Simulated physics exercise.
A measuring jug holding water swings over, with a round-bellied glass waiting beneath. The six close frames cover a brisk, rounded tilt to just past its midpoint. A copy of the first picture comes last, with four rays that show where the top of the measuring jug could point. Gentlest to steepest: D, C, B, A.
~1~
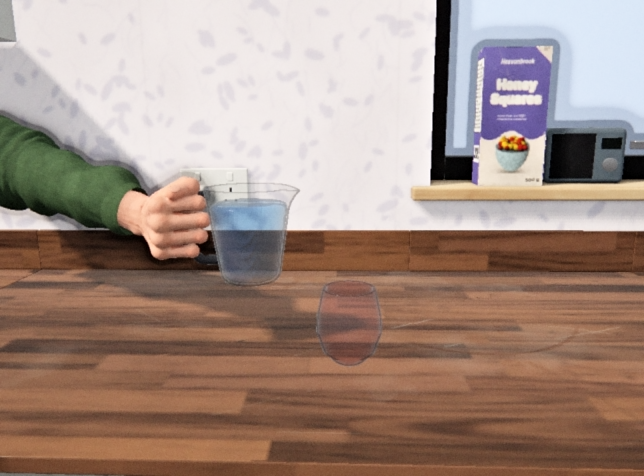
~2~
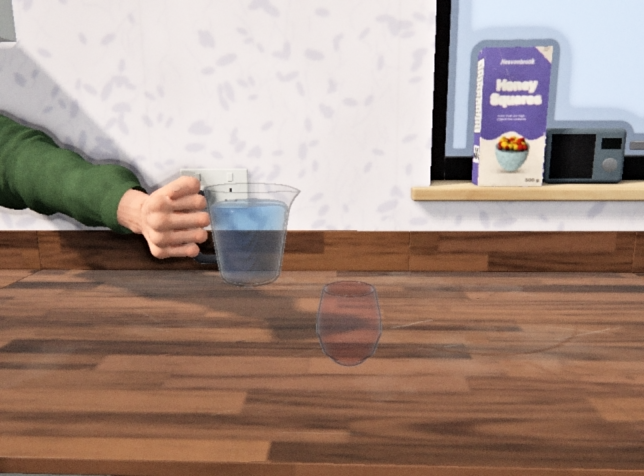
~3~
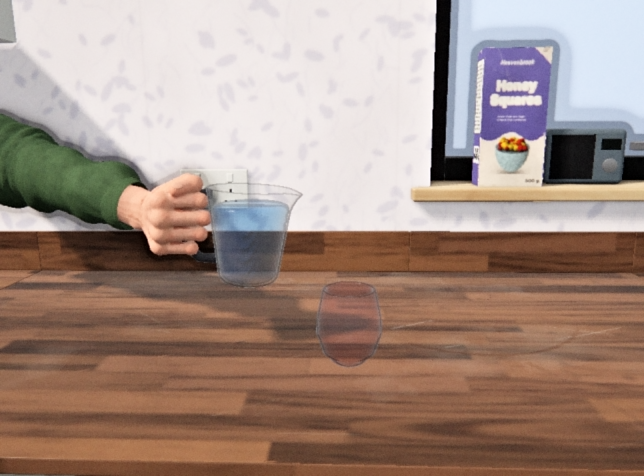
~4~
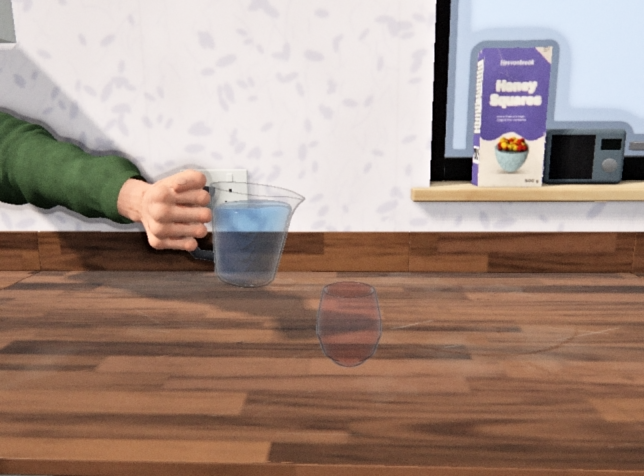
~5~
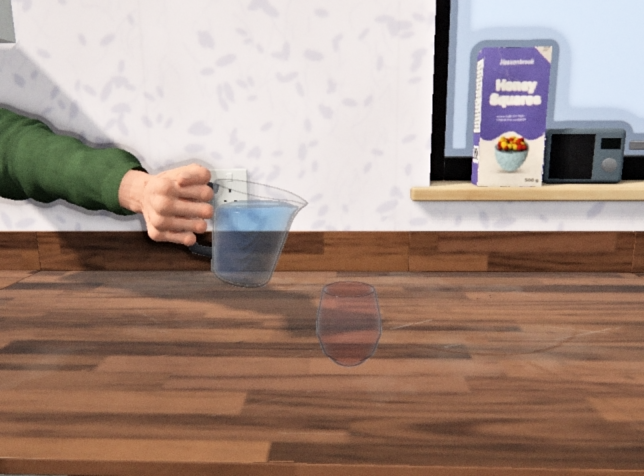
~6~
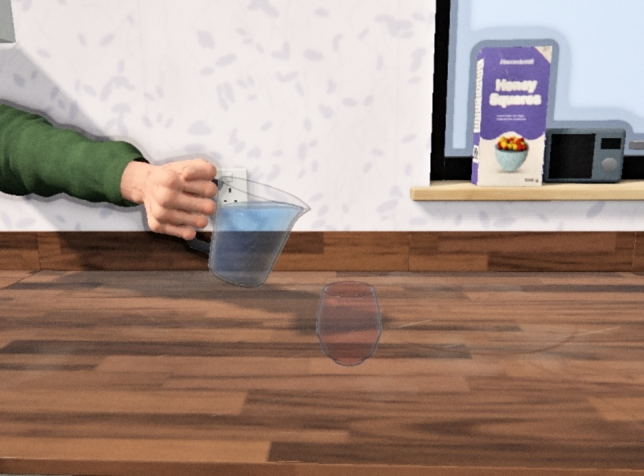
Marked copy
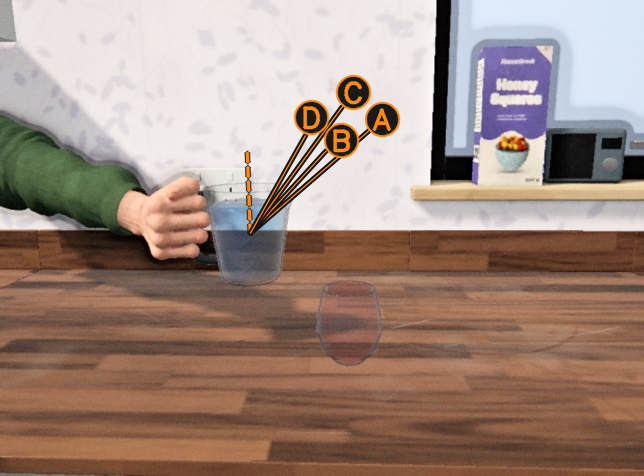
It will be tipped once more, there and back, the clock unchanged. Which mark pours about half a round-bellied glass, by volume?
Take A.
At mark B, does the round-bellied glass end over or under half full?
Under half.
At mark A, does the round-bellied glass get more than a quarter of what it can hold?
Yes, it does.
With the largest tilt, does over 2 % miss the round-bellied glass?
No.
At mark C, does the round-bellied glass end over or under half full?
Under.
In orange, A at (369, 130); B at (326, 150); C at (343, 105); D at (305, 135).
For mark A, the round-bellied glass ends with about 48 % of what it can hold.
For mark B, the round-bellied glass ends with about 35 % of what it can hold.
For mark C, the round-bellied glass ends with about 23 % of what it can hold.
For mark D, the round-bellied glass ends with about 12 % of what it can hold.
